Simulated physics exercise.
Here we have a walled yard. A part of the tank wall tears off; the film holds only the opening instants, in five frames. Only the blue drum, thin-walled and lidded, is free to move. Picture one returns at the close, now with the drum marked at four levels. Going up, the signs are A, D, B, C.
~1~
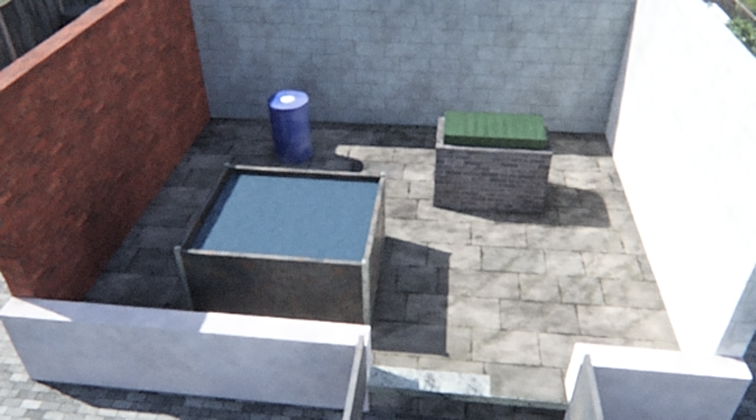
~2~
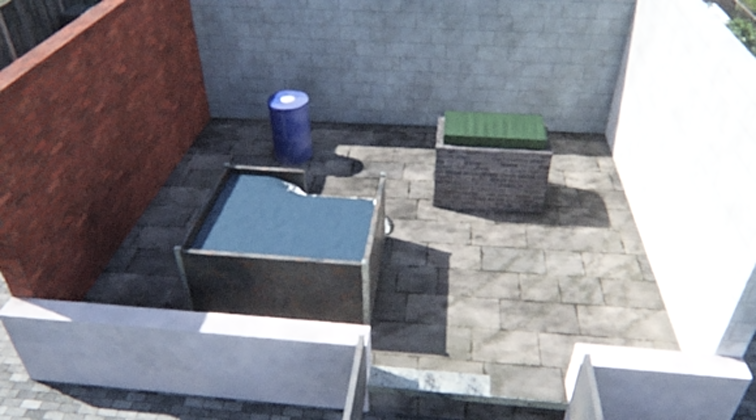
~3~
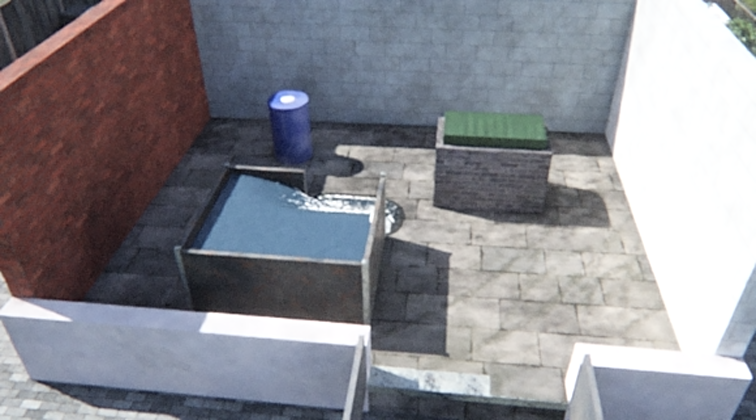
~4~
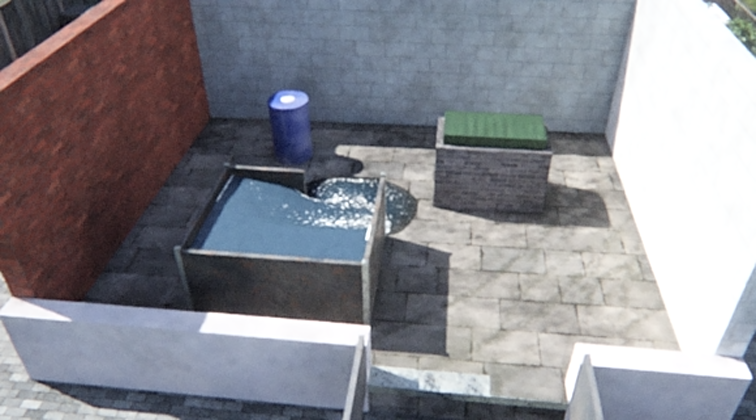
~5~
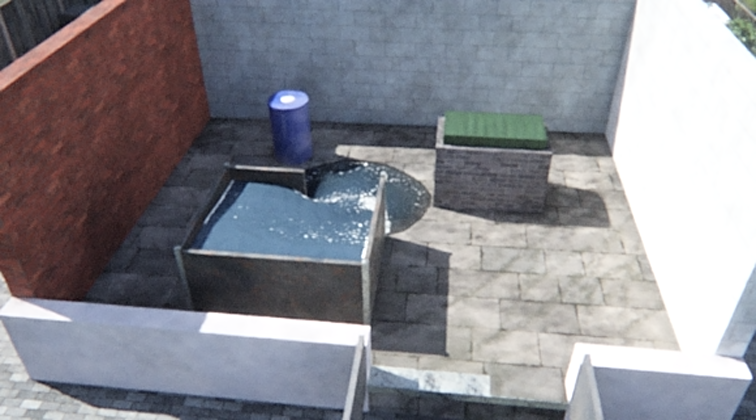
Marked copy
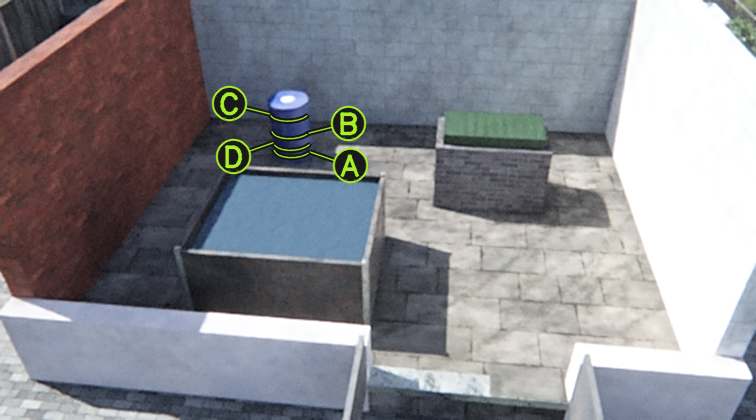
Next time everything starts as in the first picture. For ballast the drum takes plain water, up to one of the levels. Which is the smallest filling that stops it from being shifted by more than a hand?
D.
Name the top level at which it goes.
It is A.
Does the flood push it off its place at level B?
No, that is safe.
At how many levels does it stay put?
Three.
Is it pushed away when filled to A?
Yes, that goes wrong.
On the marked copy, A at (289, 157); B at (287, 138); C at (285, 121); D at (288, 150); from the bottom up A, D, B, C.
With A, it is pushed about 3 times its own width away.
With B, it does not move.
With C, it does not move.
With D, it does not move.
